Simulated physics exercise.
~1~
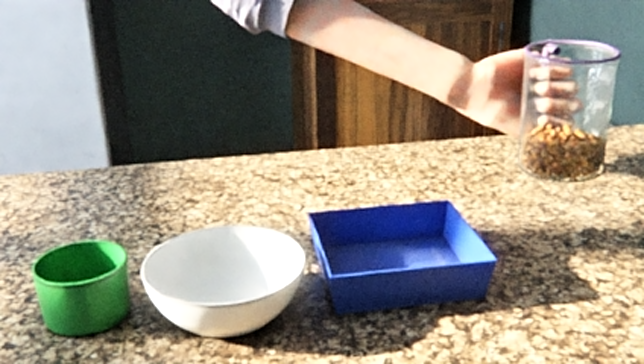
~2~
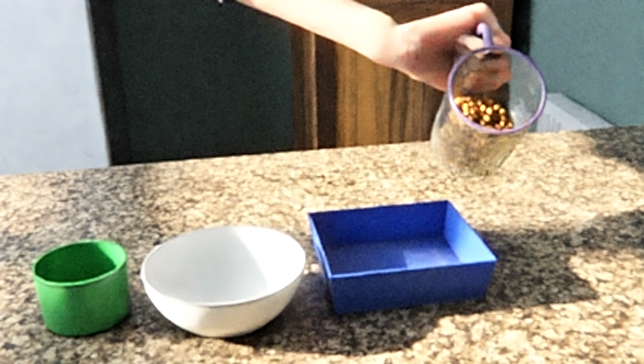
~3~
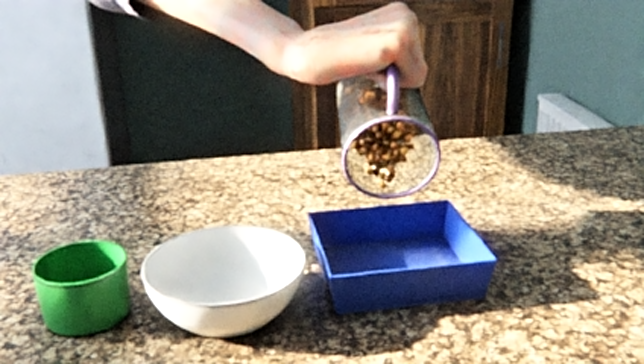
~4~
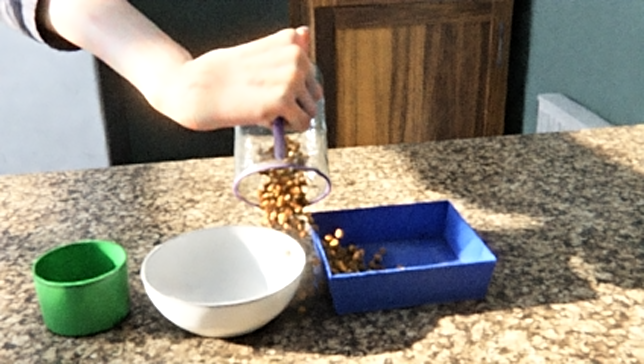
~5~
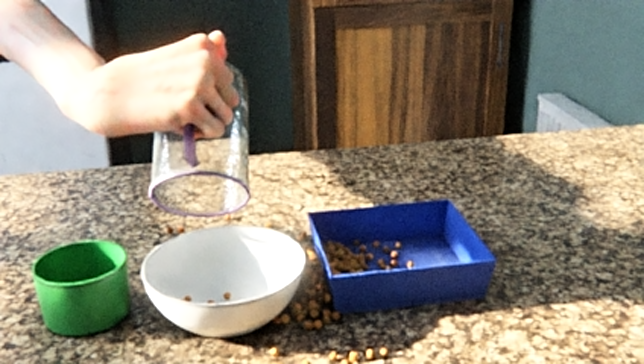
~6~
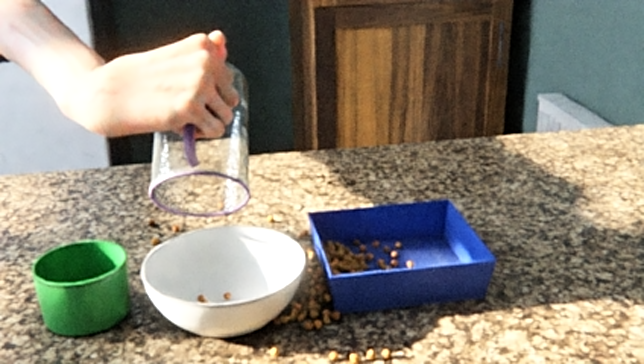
A hand carried a clear jug of small brown pieces leftward over a stone counter, tipping it until they poured out, some into a blue tin, many onto the counter, and just a few into a white bowl, leaving the green dish empty.
